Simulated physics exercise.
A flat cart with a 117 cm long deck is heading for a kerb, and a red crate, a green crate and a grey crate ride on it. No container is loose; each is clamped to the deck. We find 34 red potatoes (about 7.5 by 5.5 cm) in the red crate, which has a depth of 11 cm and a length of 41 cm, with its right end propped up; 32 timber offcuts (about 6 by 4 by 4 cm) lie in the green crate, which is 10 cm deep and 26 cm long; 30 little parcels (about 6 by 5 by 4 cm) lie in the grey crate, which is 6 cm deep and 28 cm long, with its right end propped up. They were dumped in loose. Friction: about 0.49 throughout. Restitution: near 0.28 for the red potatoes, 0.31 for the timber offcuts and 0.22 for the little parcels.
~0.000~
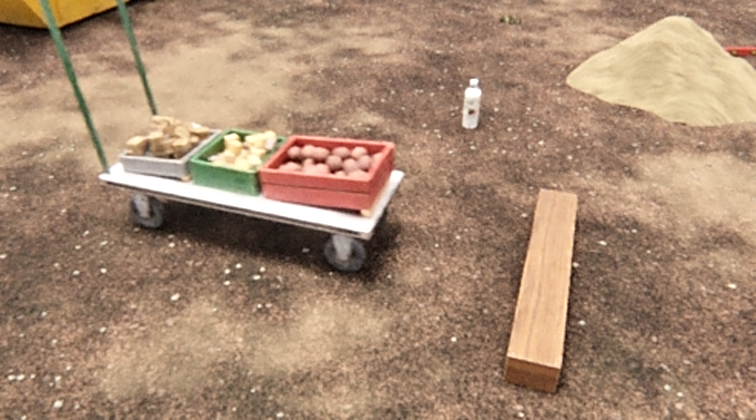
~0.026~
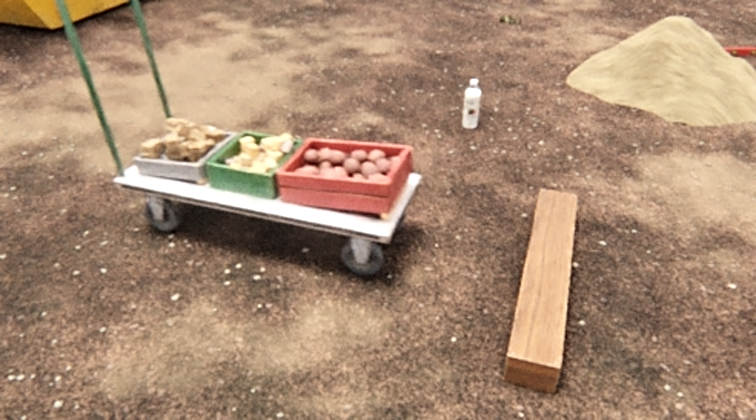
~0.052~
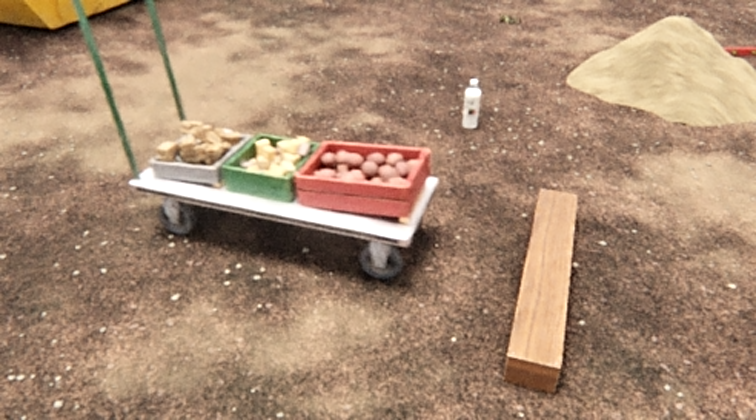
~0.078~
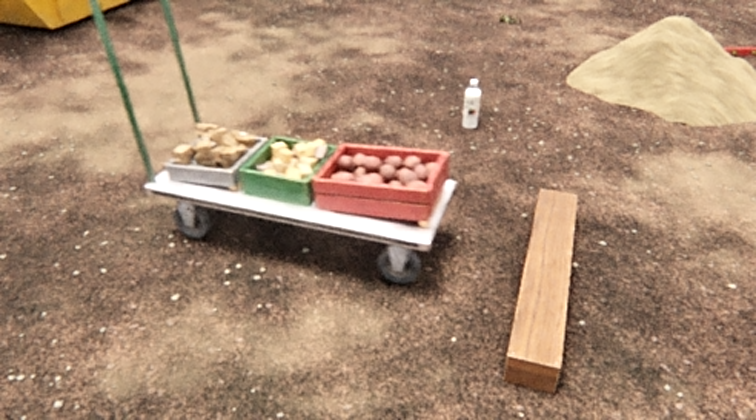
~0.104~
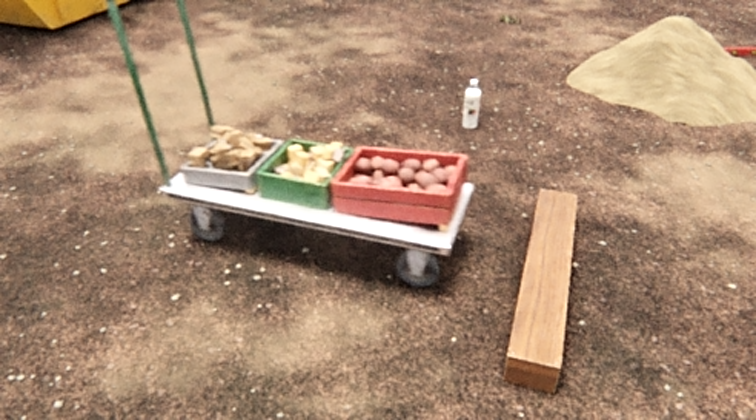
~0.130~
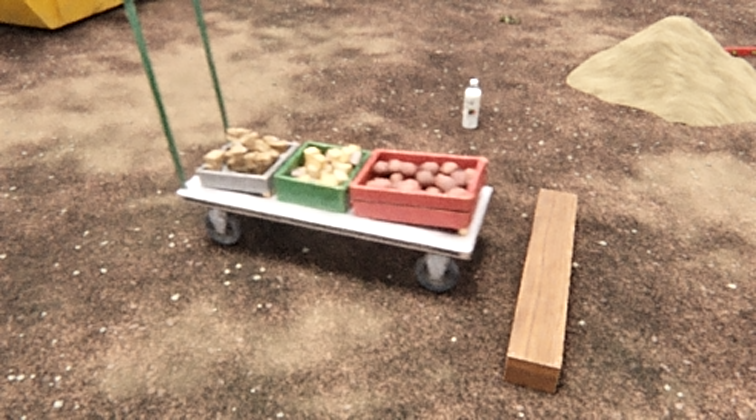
A flat cart carrying a grey crate, a green crate and a red crate, each loaded with small lumpy items, rolled slowly rightward across the dirt, drawing closer to a long wooden beam.
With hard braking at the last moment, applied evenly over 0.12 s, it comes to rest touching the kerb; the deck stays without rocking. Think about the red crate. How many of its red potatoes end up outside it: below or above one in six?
The outflow undershoots one sixth.
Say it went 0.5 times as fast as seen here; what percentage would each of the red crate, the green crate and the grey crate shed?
In that case the red crate sheds 0 per cent, the green crate 0 per cent and the grey crate 10 per cent.
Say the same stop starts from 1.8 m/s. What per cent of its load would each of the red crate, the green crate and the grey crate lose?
In that case the red crate sheds 0 per cent of its load, the green crate 0 per cent, and the grey crate 20 per cent.
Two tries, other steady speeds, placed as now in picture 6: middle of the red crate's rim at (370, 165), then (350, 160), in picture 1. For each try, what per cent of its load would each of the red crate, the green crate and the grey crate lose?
Red crate: 0 / 0 percent; green crate: 0 / 0 percent; grey crate: 10 / 20 percent.
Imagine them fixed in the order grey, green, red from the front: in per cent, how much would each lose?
In that arrangement the red crate sheds 0 per cent of its load, the green crate 10 per cent, and the grey crate 20 per cent.
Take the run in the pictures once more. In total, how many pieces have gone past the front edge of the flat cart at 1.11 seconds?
I'd put it at some 0 pieces.
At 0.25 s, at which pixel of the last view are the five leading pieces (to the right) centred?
They are centred near (527, 201).
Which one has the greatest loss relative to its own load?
That would be the grey crate.
After 0.15 s, it begins to slow.
After 0.25 s, red crate 34 in, 0 out, green crate 32 in, 0 out and grey crate 29 in, 1 out.
After 0.37 s, red crate 34 in, 0 out, green crate 29 in, 3 out and grey crate 23 in, 7 out.
After 0.60 s, red crate 34 in, 0 out, green crate 29 in, 3 out and grey crate 21 in, 9 out.
Final count (at 1.11 s), red crate 34 in, 0 out, green crate 29 in, 3 out and grey crate 21 in, 9 out. Asked share, 0 of 34, 0 per cent.
